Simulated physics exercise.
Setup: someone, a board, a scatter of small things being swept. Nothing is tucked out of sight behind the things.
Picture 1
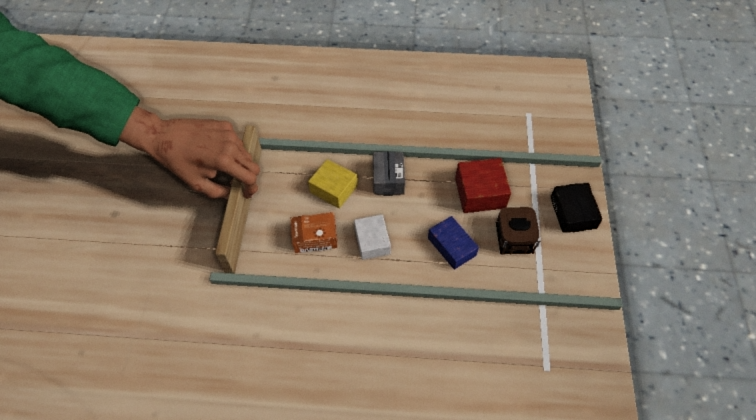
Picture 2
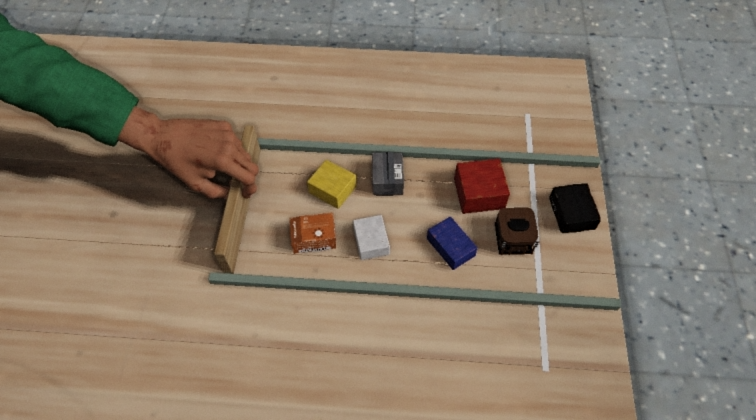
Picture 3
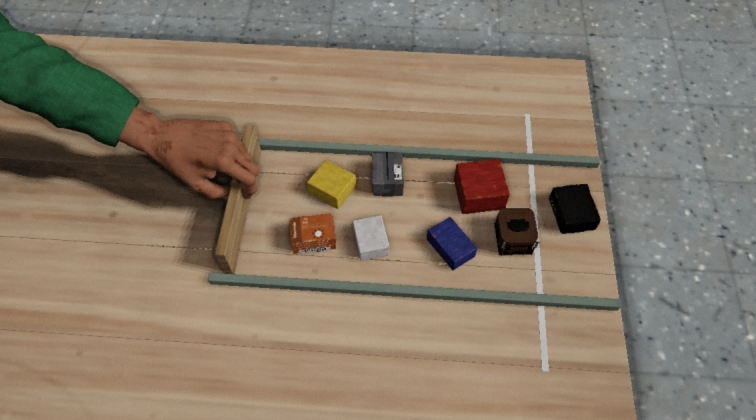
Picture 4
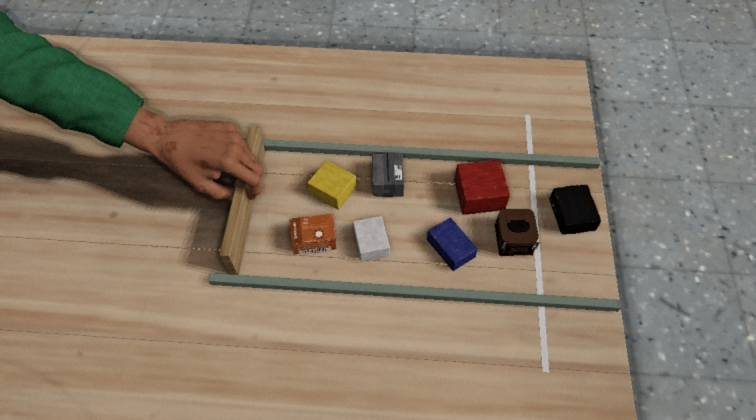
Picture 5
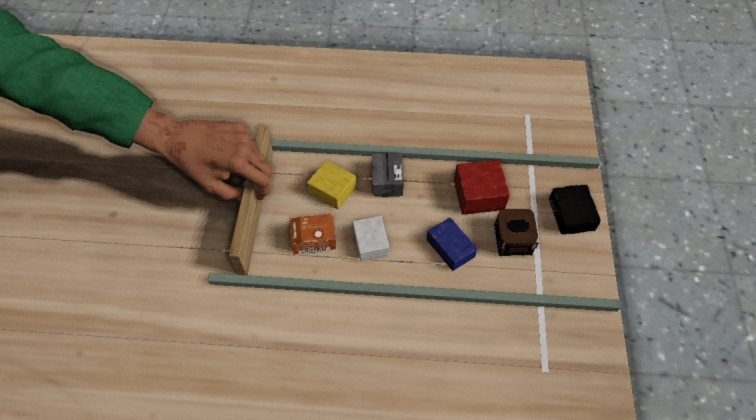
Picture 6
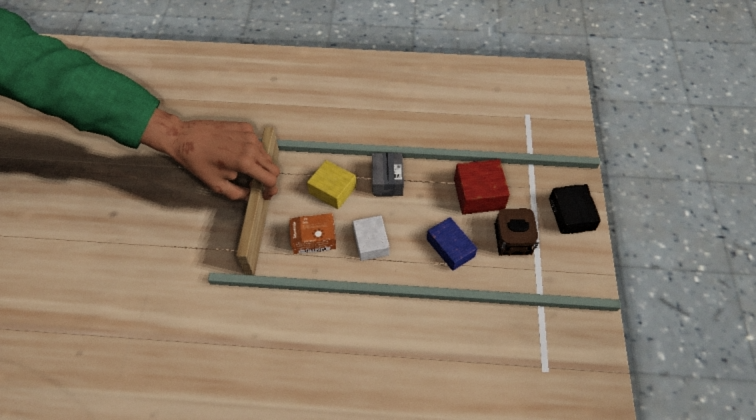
A hand in a green sleeve held a wooden board upright behind a scatter of small coloured blocks and boxes, then slid it slightly to the right between two rails while the blocks stayed still.
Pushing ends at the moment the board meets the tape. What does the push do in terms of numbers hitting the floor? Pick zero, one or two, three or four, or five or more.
It sends three or four to the floor.
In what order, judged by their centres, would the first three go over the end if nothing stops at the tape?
Sequence: Black box; brown case; red block.
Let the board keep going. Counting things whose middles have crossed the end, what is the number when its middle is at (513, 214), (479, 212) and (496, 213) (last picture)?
2, 1 and 2.
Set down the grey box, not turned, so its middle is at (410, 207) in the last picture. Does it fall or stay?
Result: It stays aboard.
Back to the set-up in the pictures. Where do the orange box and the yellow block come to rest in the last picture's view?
The orange box at (562, 253), the yellow block at (553, 190).
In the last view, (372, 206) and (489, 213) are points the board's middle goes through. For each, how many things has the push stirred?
The counts are 5 and 8.
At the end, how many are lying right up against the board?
My count gives 2.
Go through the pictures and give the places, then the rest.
In the first picture, black box (576, 208); brown case (517, 231); red block (482, 186); board (241, 197); tape (537, 226).
In the second picture, brown case (516, 231); board (239, 197).
In the third picture, red block (481, 187); grey box (387, 174).
In the fourth picture, black box (575, 209); white block (371, 238).
In the fifth picture, brown case (516, 232); yellow block (332, 185).
In the sixth picture, black box (574, 209); brown case (516, 232); red block (481, 187); board (259, 199); tape (535, 227).
A little later, none off yet; black box at rest near (574, 209); brown case at rest near (516, 232); red block at rest near (481, 187).
Next, none off yet; black box shifted a little near (586, 206); brown case shifted about its own width near (566, 237); red block shifted about its own width near (536, 195).
When it is over, the number that fall off is three or four; down, blue block, red block, brown case and black box.
